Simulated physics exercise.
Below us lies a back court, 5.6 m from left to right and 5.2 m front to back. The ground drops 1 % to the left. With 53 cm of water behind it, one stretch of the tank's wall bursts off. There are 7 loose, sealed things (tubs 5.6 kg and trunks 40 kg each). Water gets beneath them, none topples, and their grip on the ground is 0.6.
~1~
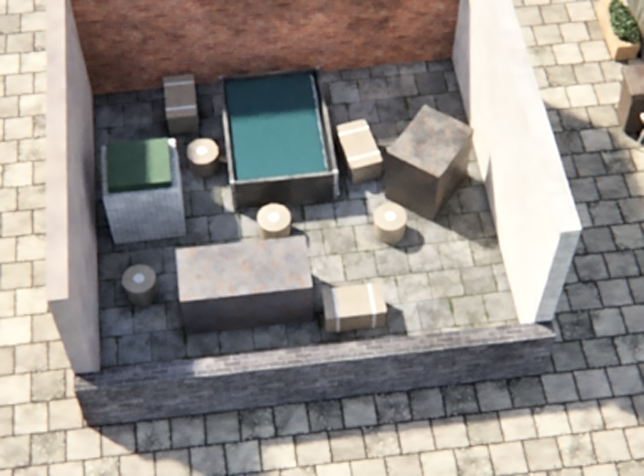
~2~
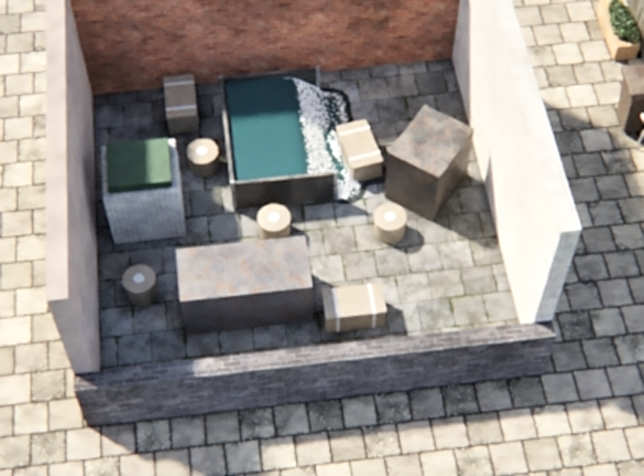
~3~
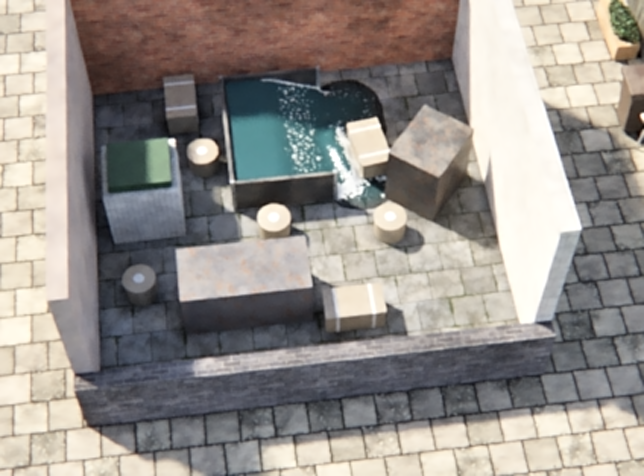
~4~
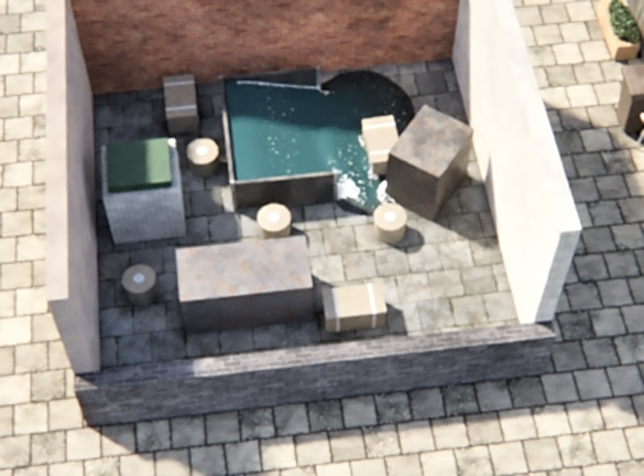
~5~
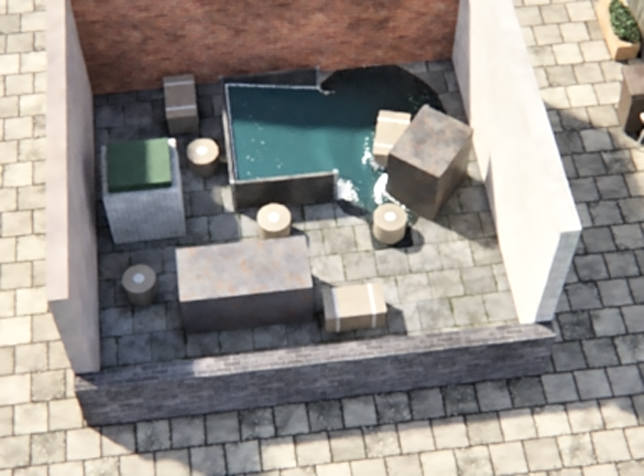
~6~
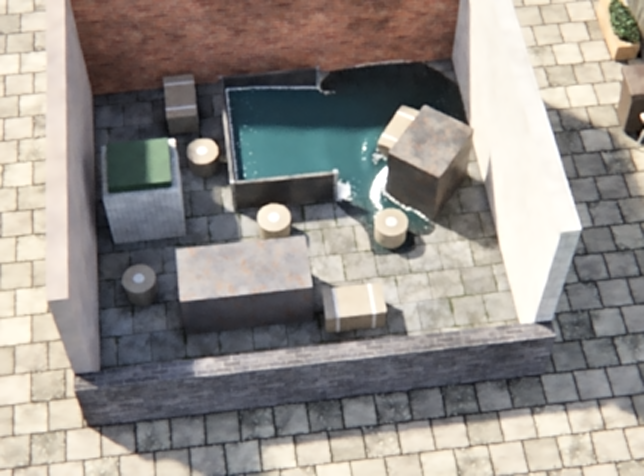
Water bursting through the right side of a tank in a walled courtyard, spreading over paving and pushing a pale trunk rightward.
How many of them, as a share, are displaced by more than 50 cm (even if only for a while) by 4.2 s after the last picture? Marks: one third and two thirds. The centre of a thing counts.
It is under a third.
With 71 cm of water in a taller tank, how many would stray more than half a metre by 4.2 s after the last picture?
In that case 3 of them.
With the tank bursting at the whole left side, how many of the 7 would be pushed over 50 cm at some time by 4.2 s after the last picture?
In that case 4 of them.
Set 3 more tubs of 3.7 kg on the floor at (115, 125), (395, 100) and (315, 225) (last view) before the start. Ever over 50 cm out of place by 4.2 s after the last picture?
In turn: Less, more, under.
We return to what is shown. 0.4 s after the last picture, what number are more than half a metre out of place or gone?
1 of them.
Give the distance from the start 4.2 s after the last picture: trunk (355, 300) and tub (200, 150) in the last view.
In turn: 0 cm, 20 cm.
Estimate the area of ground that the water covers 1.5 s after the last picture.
About 13 m2.
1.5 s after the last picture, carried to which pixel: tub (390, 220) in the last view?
Near (414, 327).
Then, 0.4 s after the last picture 1 of 7 are over 50 cm from their spots; 0 afloat.
Then, 1.5 s after the last picture 2 of 7 are over 50 cm from their spots; 1 afloat.
Then, 2.8 s after the last picture 2 of 7 are over 50 cm from their spots; 2 afloat.
Then, 4.2 s after the last picture 2 of 7 are over 50 cm from their spots, and 2 have been at some point; 1 afloat.
